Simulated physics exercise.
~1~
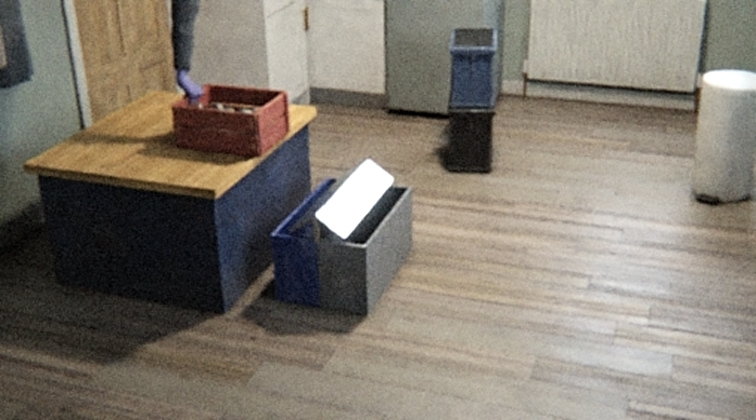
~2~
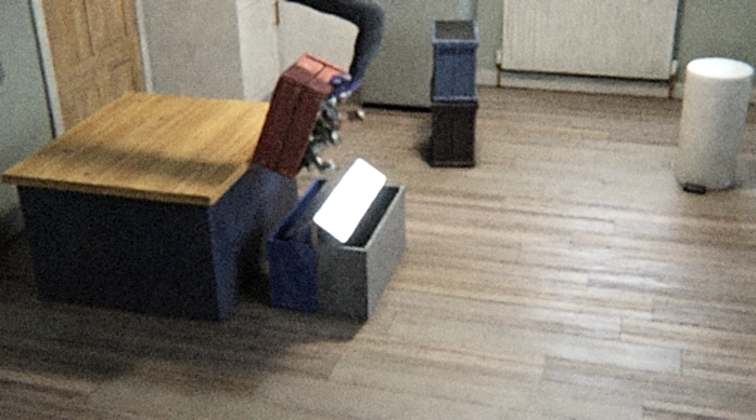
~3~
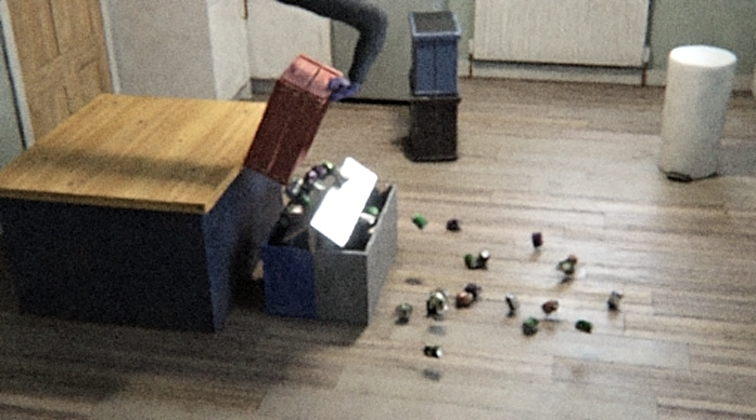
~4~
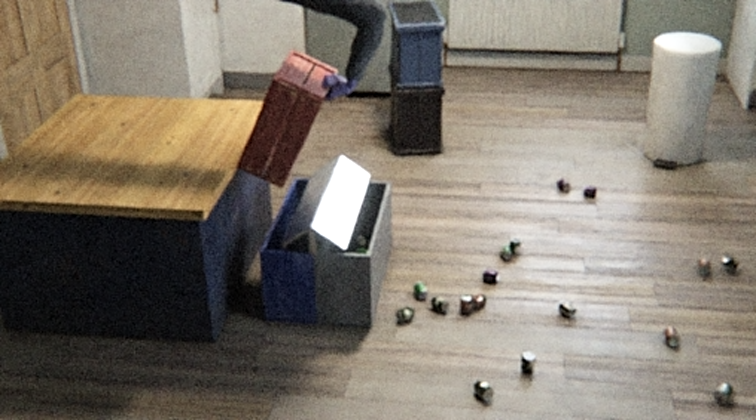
In a room with a wooden floor, a gloved hand tipped a red box off a bench over a blue trough and grey box, and small cans tumbled out, some dropping in below while many scattered across the floor to the right.
